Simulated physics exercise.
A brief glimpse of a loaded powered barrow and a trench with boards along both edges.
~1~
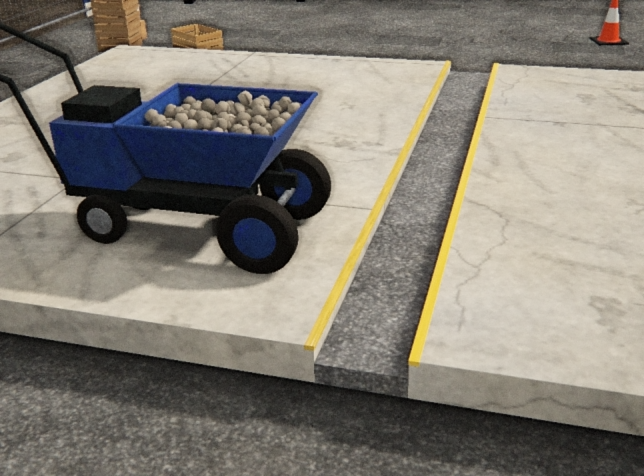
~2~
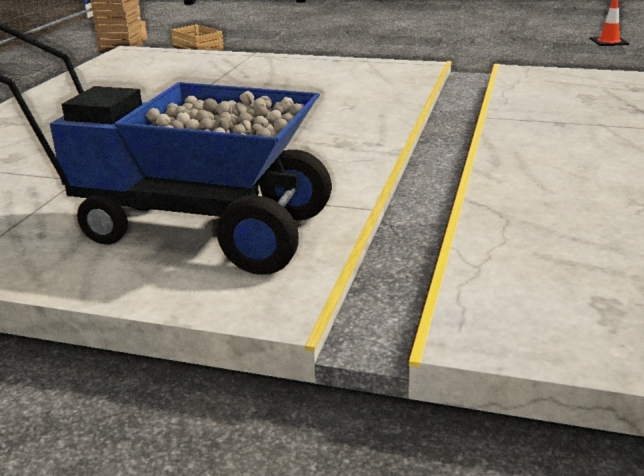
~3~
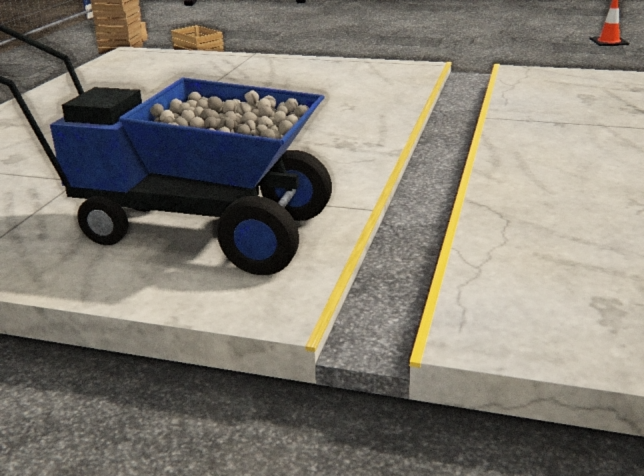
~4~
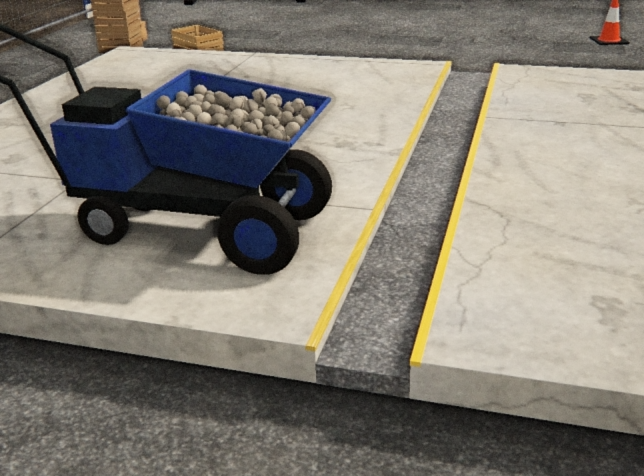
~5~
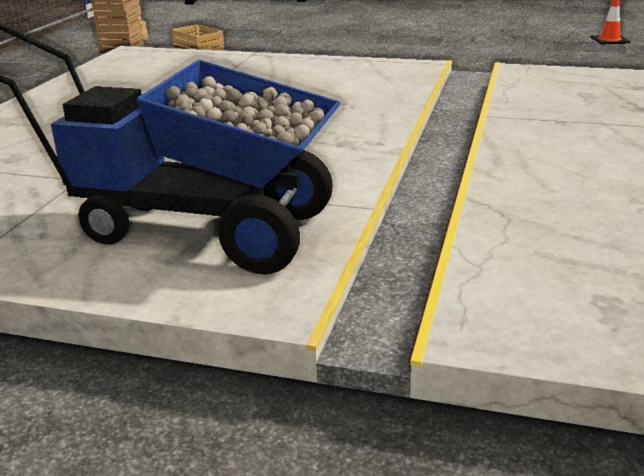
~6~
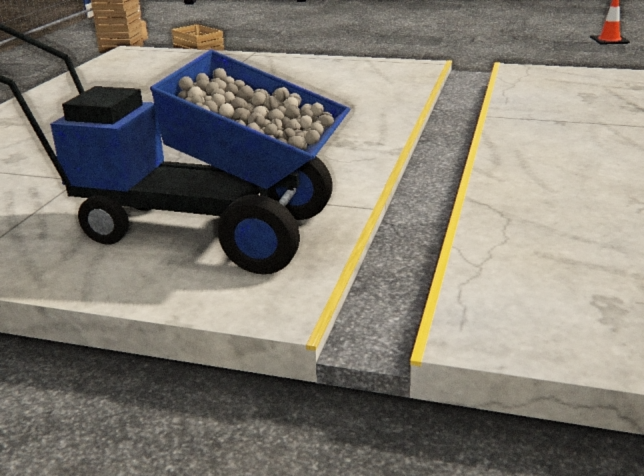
The footage shows a blue powered barrow loaded with rounded grey-brown stones standing left of a shallow trench edged with yellow boards; its skip starts level, then gradually tilts toward the right while the wheels stay in place.
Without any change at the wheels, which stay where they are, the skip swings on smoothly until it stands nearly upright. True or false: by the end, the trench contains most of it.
True.
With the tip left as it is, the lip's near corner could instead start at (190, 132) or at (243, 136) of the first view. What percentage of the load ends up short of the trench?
40 and 10 in a hundred, in that order.
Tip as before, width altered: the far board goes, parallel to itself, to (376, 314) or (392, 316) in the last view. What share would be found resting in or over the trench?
20 %, 40 %.
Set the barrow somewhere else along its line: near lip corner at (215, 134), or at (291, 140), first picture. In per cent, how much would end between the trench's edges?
About 60 percent at the first place and about 60 percent at the second.
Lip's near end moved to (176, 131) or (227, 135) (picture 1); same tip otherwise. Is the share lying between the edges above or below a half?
Trial 1 falls short of half, trial 2 exceeds half.
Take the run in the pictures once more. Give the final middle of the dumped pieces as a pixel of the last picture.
Near pixel (411, 255).
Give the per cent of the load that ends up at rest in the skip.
Result: Close to 15 per cent.
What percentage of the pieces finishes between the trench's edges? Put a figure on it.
Roughly 70 %.
Soon, skip tipped steeply; all in the skip.
A while on, skip tipped right over; about two thirds in the skip; about a quarter in or heaped over the trench; a stray few beyond it; a stray few falling.
Towards the end, skip tipped right over; about a quarter in the skip; about two thirds in or heaped over the trench; a small part beyond it.
Finally, skip tipped right over; a small part in the skip; about two thirds in or heaped over the trench; about a quarter beyond it.
